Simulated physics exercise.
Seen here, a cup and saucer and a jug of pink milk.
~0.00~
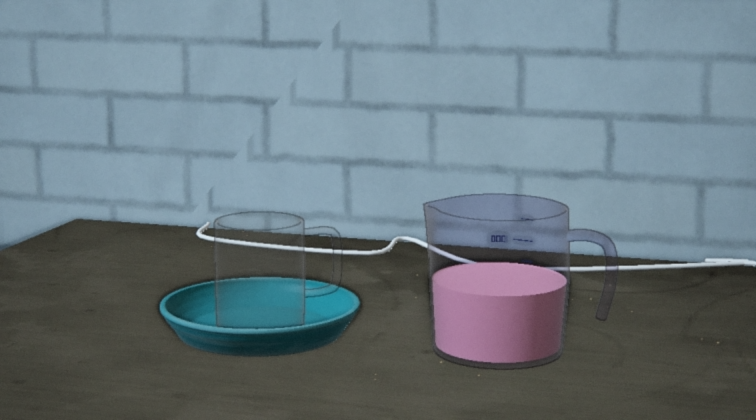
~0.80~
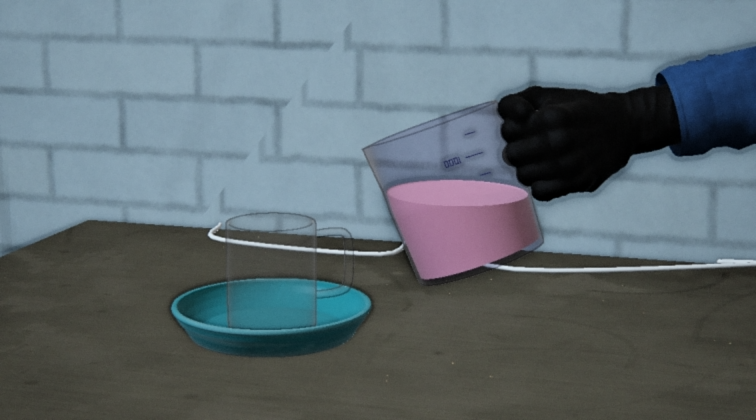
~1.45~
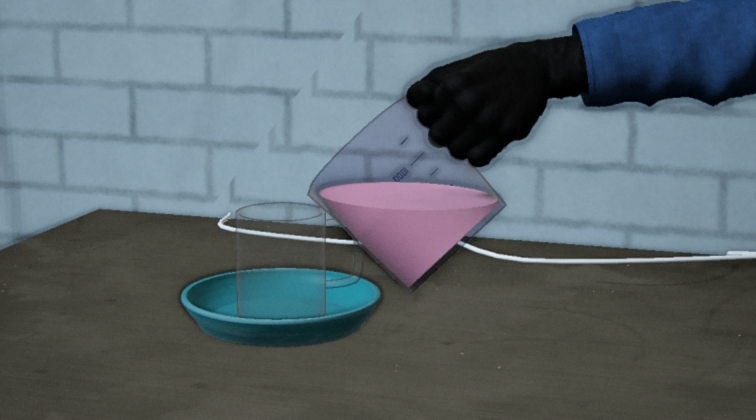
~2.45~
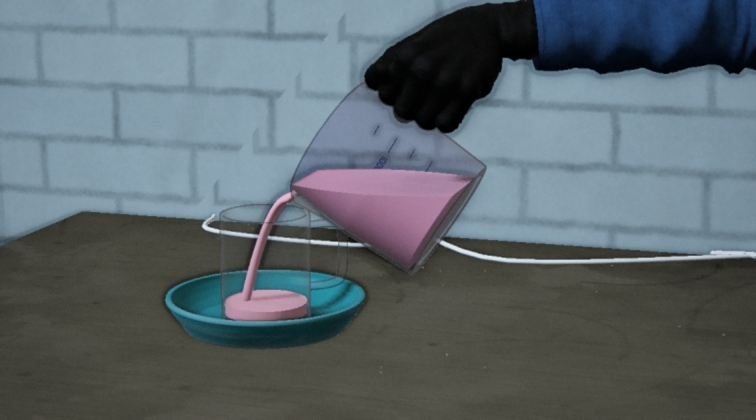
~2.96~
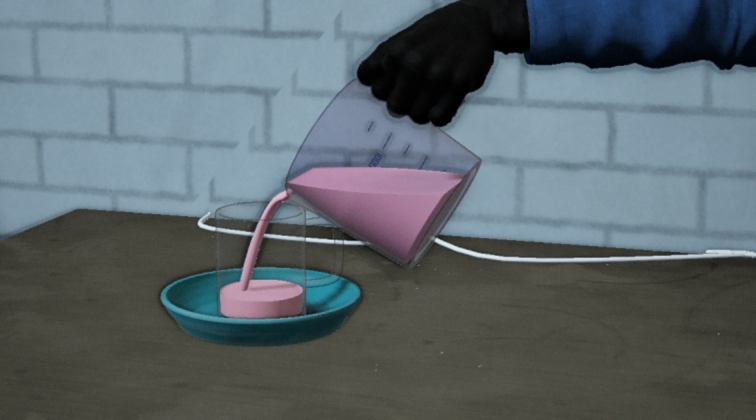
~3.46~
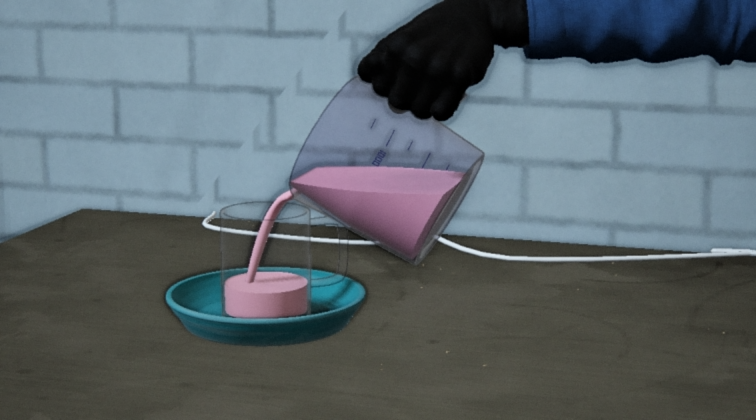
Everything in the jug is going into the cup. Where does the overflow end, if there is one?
The pink milk runs over into the saucer only.
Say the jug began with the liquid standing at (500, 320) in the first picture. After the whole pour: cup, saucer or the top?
My call: Stays in the cup.
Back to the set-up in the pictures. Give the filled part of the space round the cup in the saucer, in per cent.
I make it 50 per cent.
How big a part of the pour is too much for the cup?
Roughly 30 per cent.
After 6.8 s, the cup is about three quarters full; the saucer is dry.
After 9.4 s, the cup is full to the brim; the saucer is wet, with room to spare.
After 11.9 s, the cup is full to the brim; the saucer is wet, with room to spare.
